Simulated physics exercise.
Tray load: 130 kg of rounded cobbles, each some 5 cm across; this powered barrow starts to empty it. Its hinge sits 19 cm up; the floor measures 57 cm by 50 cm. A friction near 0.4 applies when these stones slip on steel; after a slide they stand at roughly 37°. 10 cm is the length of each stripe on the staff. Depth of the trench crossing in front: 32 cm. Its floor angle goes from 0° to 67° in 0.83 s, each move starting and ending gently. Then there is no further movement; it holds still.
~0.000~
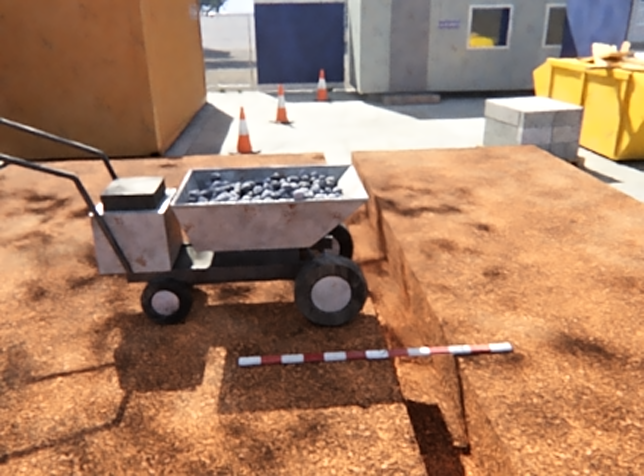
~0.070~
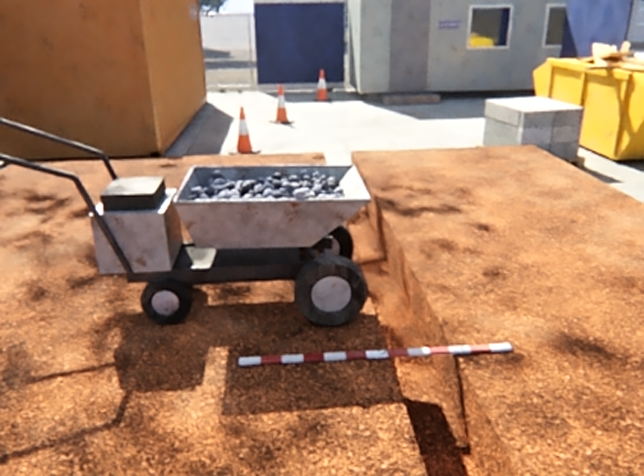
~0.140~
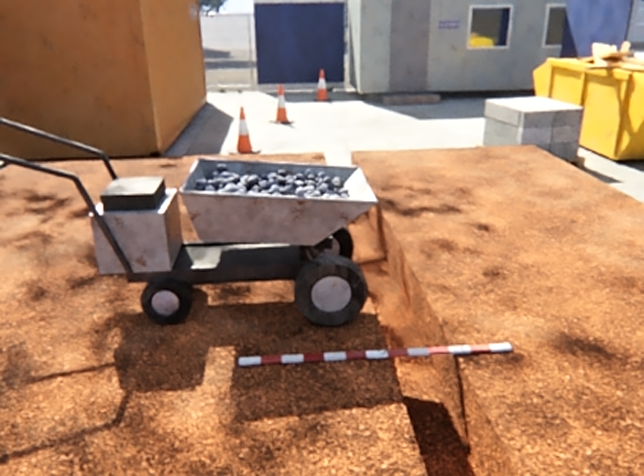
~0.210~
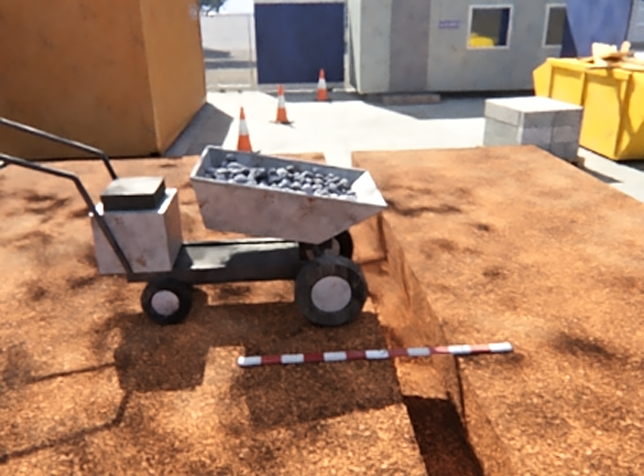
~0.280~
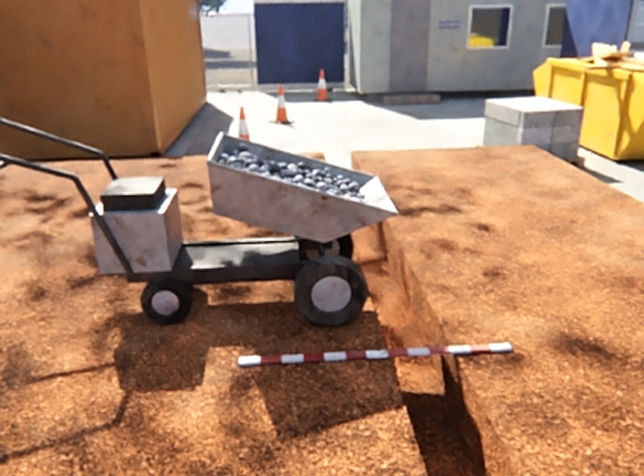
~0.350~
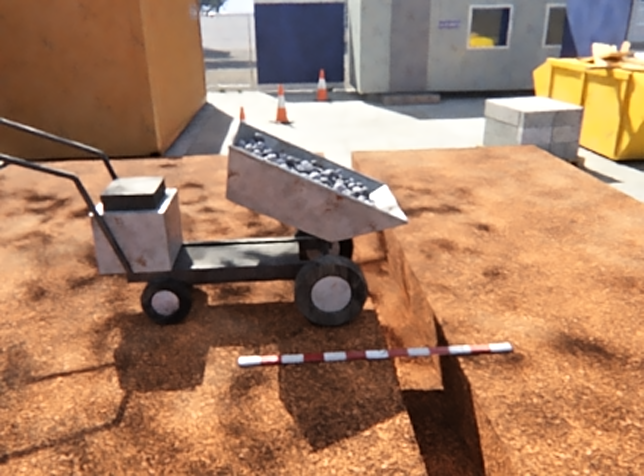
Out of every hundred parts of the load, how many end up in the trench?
Close to 10 in a hundred.
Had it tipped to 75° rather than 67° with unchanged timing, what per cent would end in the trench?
Share in trench: Approx. 10%.
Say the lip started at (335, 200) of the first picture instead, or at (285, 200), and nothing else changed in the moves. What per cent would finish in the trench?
First spot about 45, second spot about 95 per cent.
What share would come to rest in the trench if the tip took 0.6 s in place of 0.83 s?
I'd put it at some 5 in a hundred.
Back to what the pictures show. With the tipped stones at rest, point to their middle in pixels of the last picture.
Centre estimate: Around (480, 286).
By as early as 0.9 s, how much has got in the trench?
0 per cent or so by then.
After 0.6 s the floor is at 56°; 100 % in the tray; the foremost stones are at (413, 233).
After 0.9 s the floor is at 67°; 64 % in the tray, 35 % past the trench; the foremost stones are at (489, 288).
After 1.3 s the floor is at 67°; 14 % in the tray, 1 % in the trench, 85 % past the trench; the foremost stones are at (613, 291).
After 3.2 s the floor is at 67°; 0 % in the tray, 10 % in the trench, 90 % past the trench; the foremost stones are past the picture's edge.
